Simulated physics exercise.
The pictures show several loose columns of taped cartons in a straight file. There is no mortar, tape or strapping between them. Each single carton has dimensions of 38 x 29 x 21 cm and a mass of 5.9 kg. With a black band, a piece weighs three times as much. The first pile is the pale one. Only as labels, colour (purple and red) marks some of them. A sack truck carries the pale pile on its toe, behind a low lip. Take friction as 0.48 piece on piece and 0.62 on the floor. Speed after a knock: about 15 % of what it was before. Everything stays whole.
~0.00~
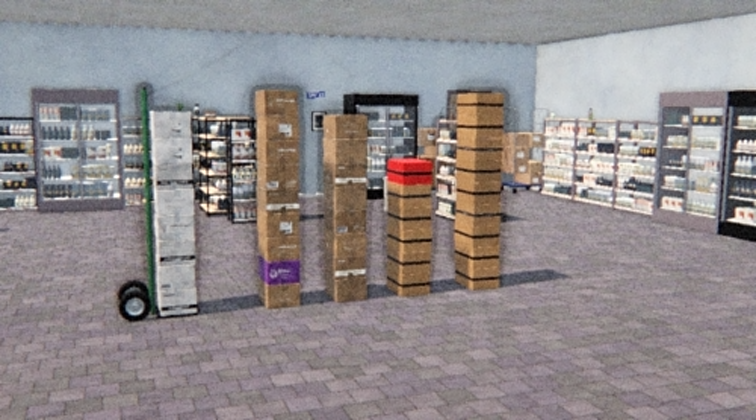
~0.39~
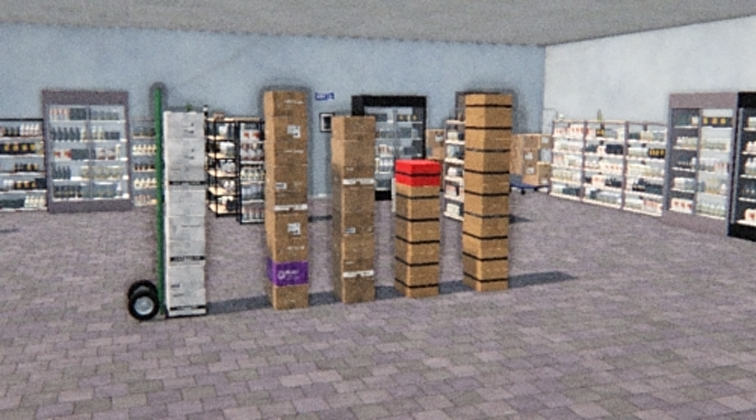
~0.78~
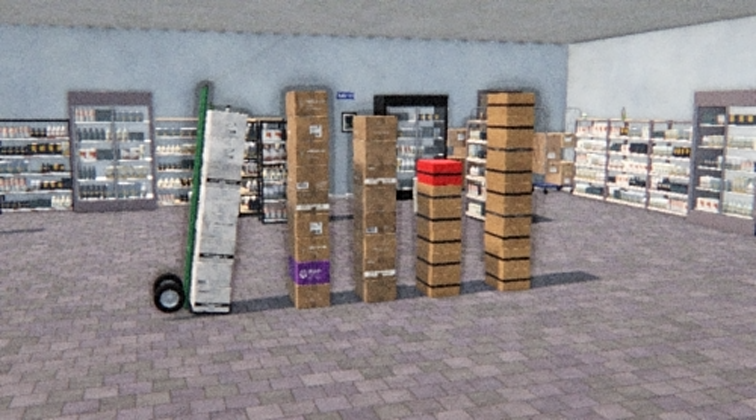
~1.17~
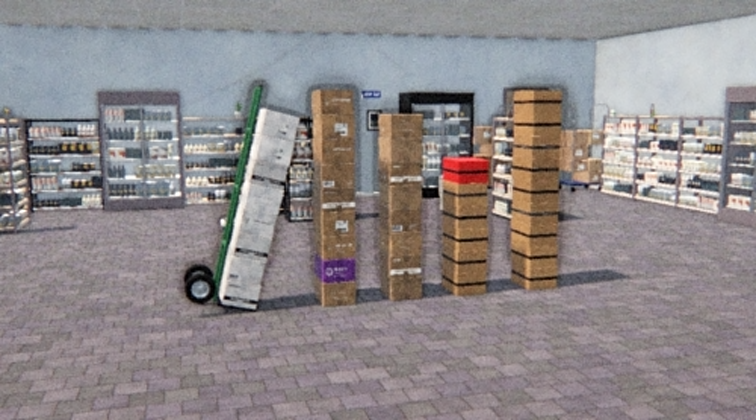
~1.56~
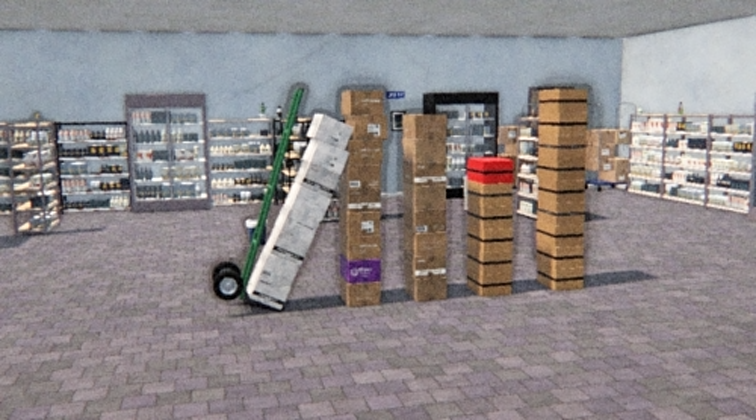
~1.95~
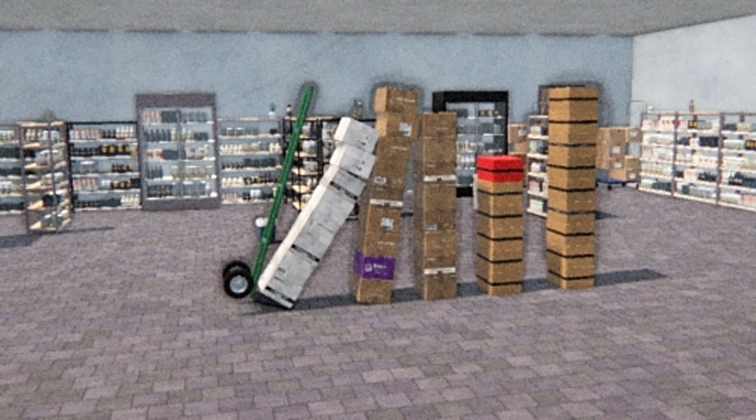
To begin with, five columns of boxes stand upright in a row, the pale one at left on a green hand truck. The truck tilts to the right, tipping the pale column with it. The pale boxes then lean further than the truck's frame and press the neighbouring brown column into a slight rightward lean.
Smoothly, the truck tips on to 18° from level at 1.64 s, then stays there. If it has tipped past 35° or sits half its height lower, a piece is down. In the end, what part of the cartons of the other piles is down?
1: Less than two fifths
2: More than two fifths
Option 2: More than two fifths.
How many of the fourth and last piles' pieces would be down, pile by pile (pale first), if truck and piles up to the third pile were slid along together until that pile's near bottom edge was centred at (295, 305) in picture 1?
Counts down: Fourth 6; last 9.
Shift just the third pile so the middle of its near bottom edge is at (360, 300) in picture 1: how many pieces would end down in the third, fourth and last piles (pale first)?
Pile tally - third: 8, fourth: 5, last: 9.
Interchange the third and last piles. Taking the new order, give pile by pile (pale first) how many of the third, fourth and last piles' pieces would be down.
After the swap, the third pile would have 8 down, the fourth 6 and the last 8.
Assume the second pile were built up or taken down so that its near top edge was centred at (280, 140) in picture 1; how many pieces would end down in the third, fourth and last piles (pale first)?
Third 8, fourth 5, last 9.
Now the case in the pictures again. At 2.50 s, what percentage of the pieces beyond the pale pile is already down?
At that instant, 0 percent.
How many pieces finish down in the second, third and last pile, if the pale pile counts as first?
Counting each pile, the second has 9, the third 6 and the last 9.
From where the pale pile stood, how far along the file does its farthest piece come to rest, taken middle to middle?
I'd say close to 160 cm along.
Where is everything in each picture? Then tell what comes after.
In the first frame (places mark the middle of the side facing us; the camera pans a little), truck frame (146, 136) 0° forward; red carton (418, 174); purple carton (284, 273); the rest undisturbed.
The second frame shows truck frame (160, 136) 1° forward; purple carton (292, 274).
The third frame shows truck frame (202, 133) 7° forward, top of the pale pile leaning 7°; purple carton (314, 273); the rest undisturbed.
The fourth frame shows truck frame (252, 130) 14° forward, top of the pale pile leaning 14°; purple carton (340, 271); the rest undisturbed.
The fifth frame shows truck frame (289, 132) 18° forward, top of the pale pile leaning 24°; purple carton (365, 272); 4 disturbed, none down.
The sixth frame shows truck frame (299, 131) 18° forward, top of the pale pile leaning 25°; purple carton (379, 268) leaning 8°; red carton (508, 171); steepest lean 8°, the carton at (403, 126); 9 disturbed, none down.
After 2.50 s, 8 of the pale pile down; none of the 32 other cartons down, 15 disturbed; purple carton leaning 25°.
After 3.58 s, 8 of the pale pile down; 12 of the 32 other cartons down; purple carton leaning 34°; red carton leaning 9°.
After 4.44 s, 8 of the pale pile down; 29 of the 32 other cartons down; red carton leaning 53°, 67 cm lower; purple carton leaning 35°.
At rest (5.9 s), 8 of the pale pile down; 29 of the 32 other cartons down; red carton upside down; purple carton leaning 35°. That is 91 per cent. As the last picture would show them, middles, red carton near (657, 239), purple carton near (394, 264).
